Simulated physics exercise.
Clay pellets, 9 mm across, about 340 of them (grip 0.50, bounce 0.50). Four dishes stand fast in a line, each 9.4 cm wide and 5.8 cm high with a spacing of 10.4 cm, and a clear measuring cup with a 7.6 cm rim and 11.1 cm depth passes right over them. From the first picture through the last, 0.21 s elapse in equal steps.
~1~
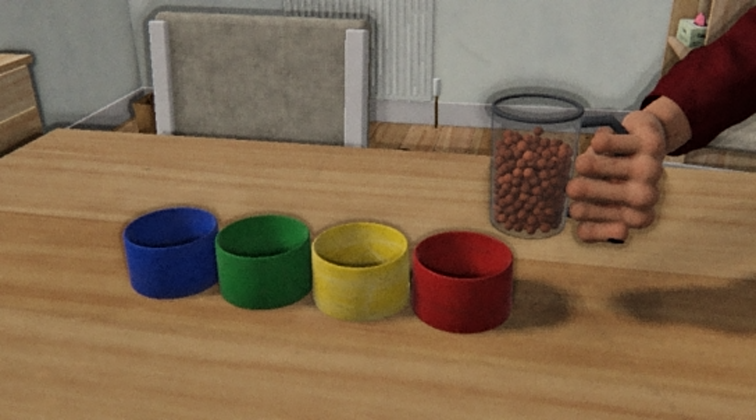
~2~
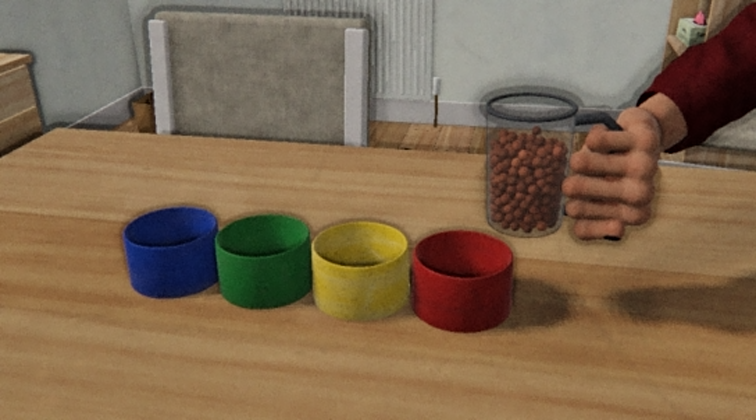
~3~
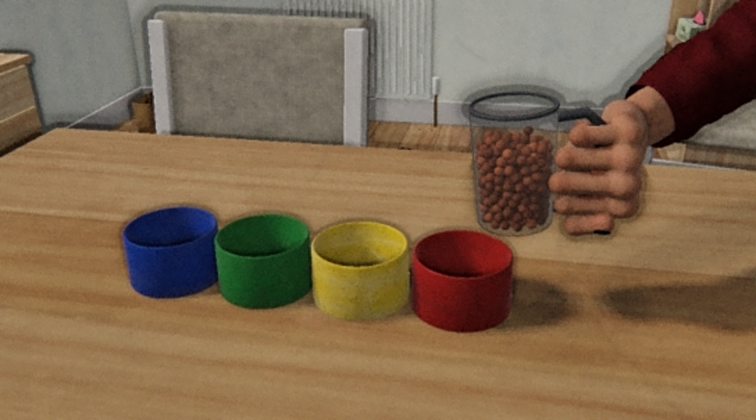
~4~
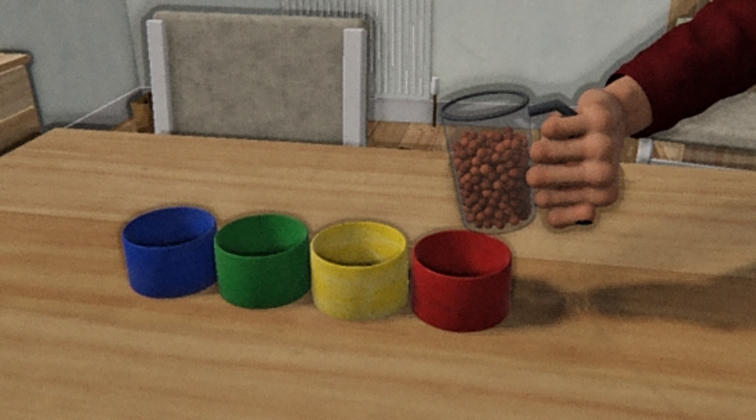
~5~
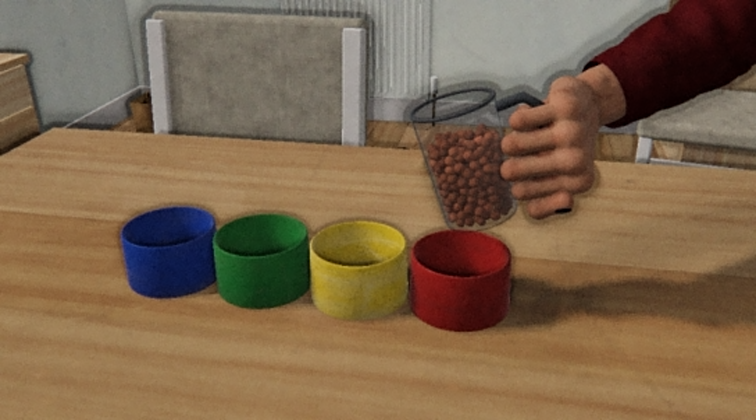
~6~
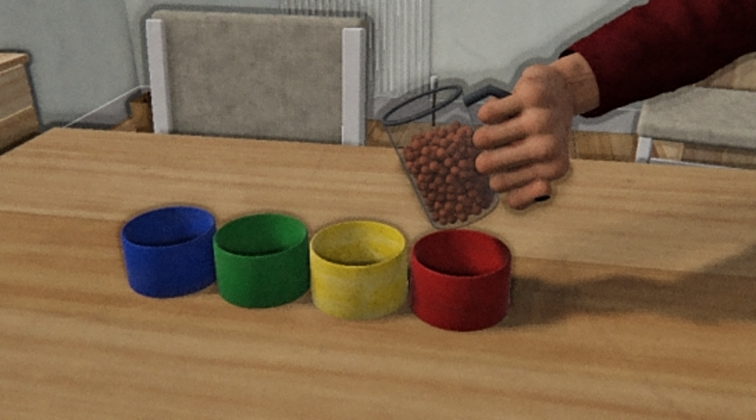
We see a hand holding a clear measuring cup of reddish-brown pellets above a wooden table, moving it left behind a row of blue, green, yellow and red dishes while gradually tilting it to the left.
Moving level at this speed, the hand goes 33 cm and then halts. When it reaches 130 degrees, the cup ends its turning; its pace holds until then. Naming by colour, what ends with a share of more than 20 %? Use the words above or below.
Red - below; blue - above; green - below; yellow - below; counter - above.
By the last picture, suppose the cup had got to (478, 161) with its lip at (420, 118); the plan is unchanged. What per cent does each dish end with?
Per cent kept: Red 0, blue 90, green 0, yellow 0.
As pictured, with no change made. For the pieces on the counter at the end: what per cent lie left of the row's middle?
About 100 %.
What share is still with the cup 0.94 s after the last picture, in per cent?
Around 0 in a hundred.
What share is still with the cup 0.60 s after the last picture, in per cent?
Near 80 per cent of the load.
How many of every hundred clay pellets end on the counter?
30 %.
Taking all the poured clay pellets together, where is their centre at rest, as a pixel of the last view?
Somewhere near (159, 258) in the last picture.
Then, 0.35 s after the last picture, tilt 75 degrees; cup holds 100 %.
Then, 0.60 s after the last picture, tilt 110 degrees; cup holds 80 %, blue 5 %.
Then, 0.94 s after the last picture, tilt 130 degrees; cup holds 0 %, blue 70 %.
In the end, red 0 %, blue 70 %, green 0 %, yellow 0 %, counter 30 %.
